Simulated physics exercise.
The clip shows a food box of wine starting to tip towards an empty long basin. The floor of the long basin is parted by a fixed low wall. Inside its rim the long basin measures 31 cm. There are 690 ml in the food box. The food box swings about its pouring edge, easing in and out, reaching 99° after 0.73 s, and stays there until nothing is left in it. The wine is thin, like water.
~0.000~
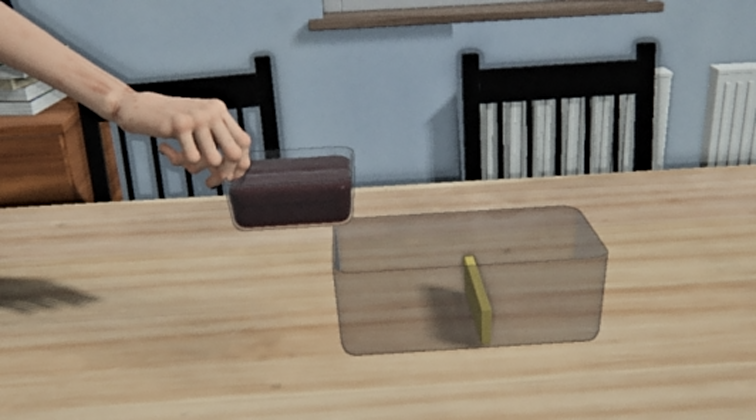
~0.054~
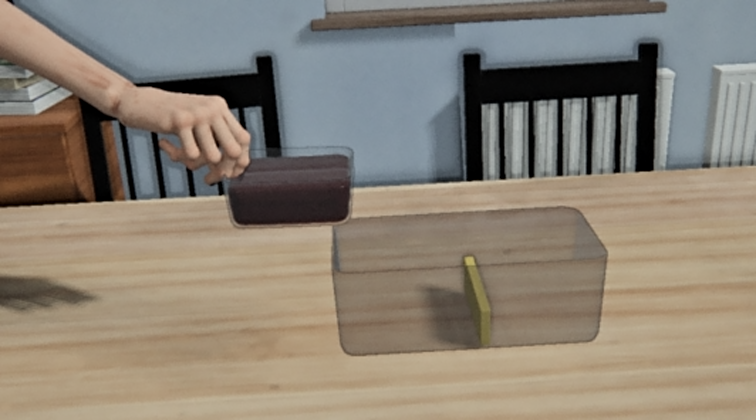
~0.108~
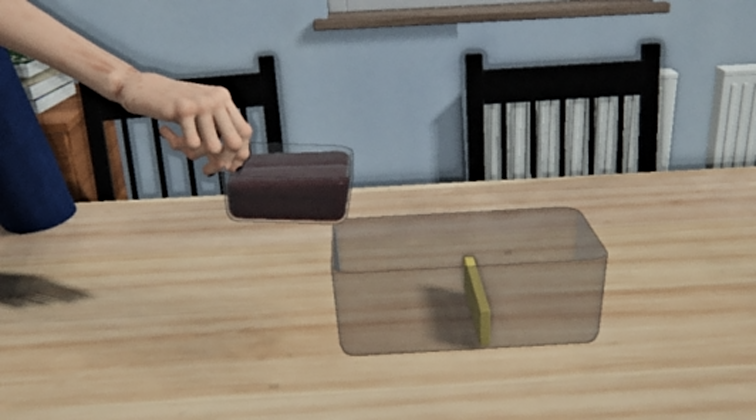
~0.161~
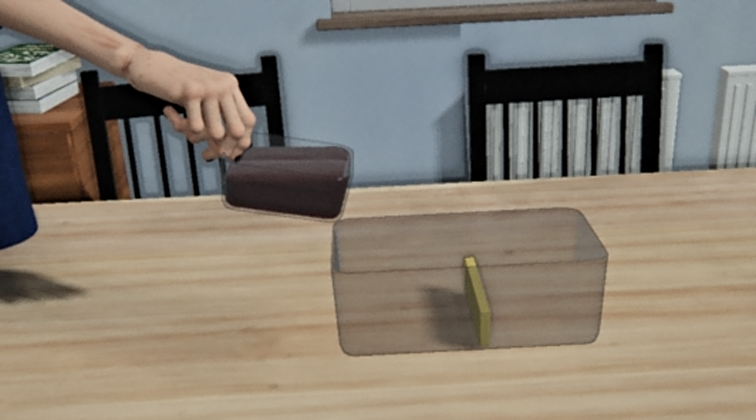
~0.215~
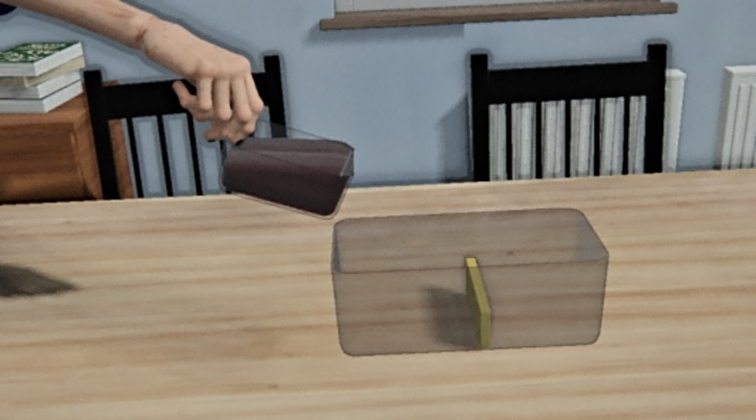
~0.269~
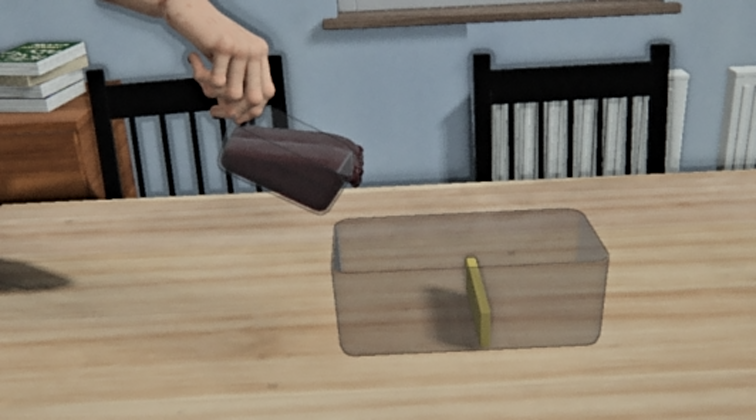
A hand held a clear box of dark wine above a wooden table, then tilted it gradually to the right until the wine bulged over its edge, near a see-through basin with a yellow divider.
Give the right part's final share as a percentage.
The far part has some 10 per cent.
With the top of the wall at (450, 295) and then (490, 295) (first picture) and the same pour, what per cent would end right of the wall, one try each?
First 60, then 25 per cent.
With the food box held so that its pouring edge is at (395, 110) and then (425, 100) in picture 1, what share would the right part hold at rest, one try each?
First 70, then 80 per cent.
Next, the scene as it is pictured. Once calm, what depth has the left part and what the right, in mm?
Some 24 mm on the left and 4 mm on the right.
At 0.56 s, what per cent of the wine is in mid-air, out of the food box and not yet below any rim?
About 54 per cent.
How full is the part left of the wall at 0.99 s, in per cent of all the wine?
About 82 per cent.
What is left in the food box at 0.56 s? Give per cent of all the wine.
Near 20 in a hundred.
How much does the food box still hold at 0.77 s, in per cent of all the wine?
Near 2 in a hundred.
After 0.56 s the tilt is 86° and 19 per cent is still to pour, 26 is left of the wall and 0 right of it.
After 0.77 s the tilt is 99° and 2 per cent is still to pour, 84 is left of the wall and 6 right of it.
After 0.99 s the tilt is 99° and 0 per cent is still to pour, 82 is left of the wall and 7 right of it.
After 1.23 s the tilt is 99° and 0 per cent is still to pour, 83 is left of the wall and 9 right of it.
In the end 82 per cent lies left of the wall, 10 right of it and 7 outside.
